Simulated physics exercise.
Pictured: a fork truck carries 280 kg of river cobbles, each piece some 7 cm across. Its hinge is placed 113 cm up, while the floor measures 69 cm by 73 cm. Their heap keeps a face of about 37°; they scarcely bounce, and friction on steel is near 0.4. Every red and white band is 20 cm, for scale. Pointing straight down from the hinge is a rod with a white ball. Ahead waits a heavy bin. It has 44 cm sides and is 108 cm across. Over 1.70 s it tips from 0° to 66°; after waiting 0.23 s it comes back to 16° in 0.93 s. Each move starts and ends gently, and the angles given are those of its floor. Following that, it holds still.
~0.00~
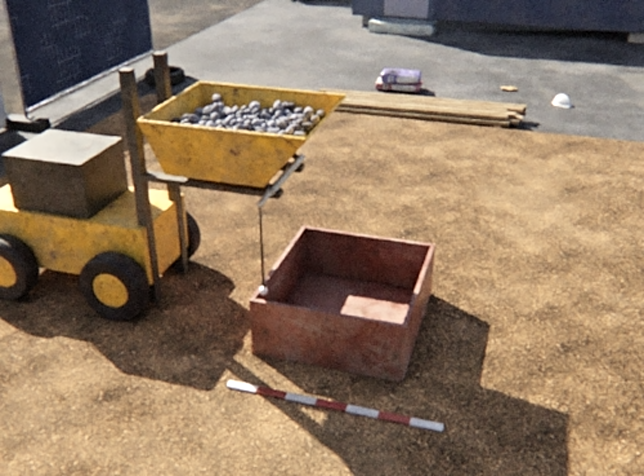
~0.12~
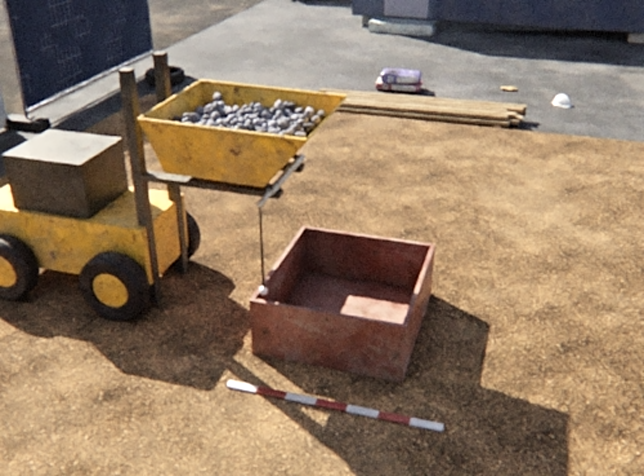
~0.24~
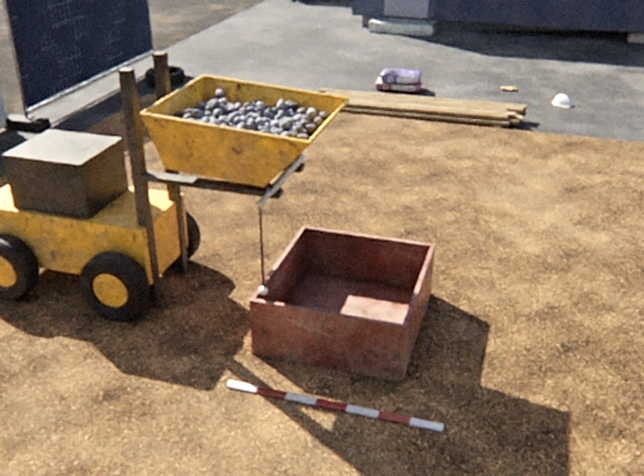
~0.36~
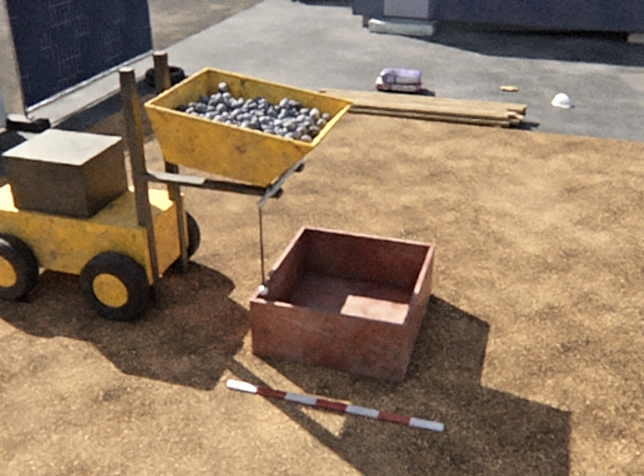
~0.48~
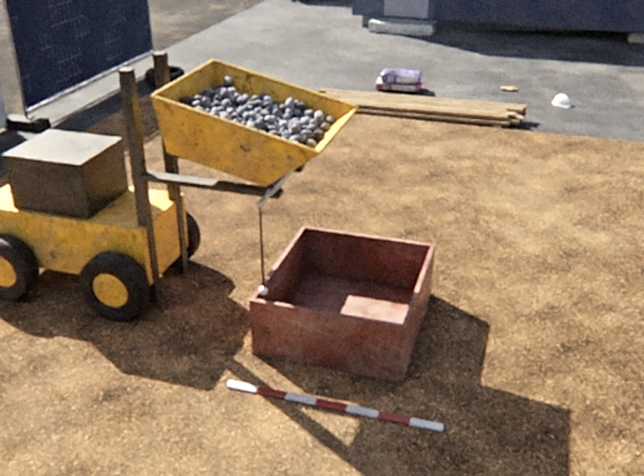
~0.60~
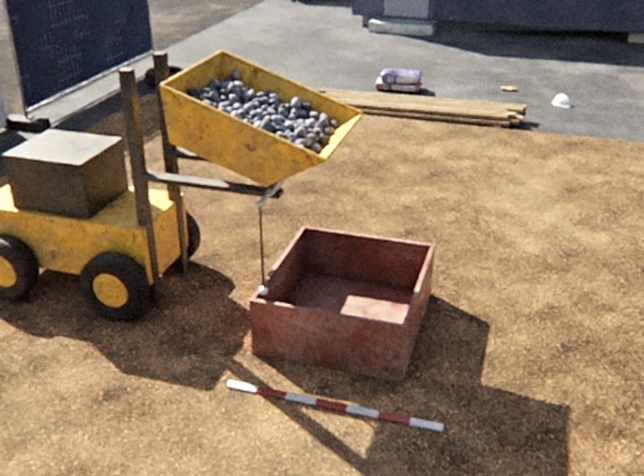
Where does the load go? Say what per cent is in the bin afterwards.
About 40 per cent.
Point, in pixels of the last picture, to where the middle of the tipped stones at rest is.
(406, 325).
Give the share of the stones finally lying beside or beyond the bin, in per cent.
Close to 30 per cent of it.
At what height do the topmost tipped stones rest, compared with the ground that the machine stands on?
The top ends up around 26 cm above the machine's ground.
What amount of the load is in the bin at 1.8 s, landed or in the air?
Close to 25 per cent has got there by then.
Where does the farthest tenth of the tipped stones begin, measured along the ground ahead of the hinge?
I'd put it at about 170 cm.
After 1.3 s the floor is at 55°; 100 % in the skip; the foremost stones are at (347, 179).
After 1.8 s the floor is at 66°; 76 % in the skip, 23 % in the bin, 1 % beside or beyond the bin; the foremost stones are at (418, 290).
After 3.3 s the floor is at 16°; 29 % in the skip, 41 % in the bin, 30 % beside or beyond the bin; the foremost stones are past the picture's edge.
After 5.6 s the floor is at 16°; 29 % in the skip, 41 % in the bin, 30 % beside or beyond the bin; the foremost stones are past the picture's edge.
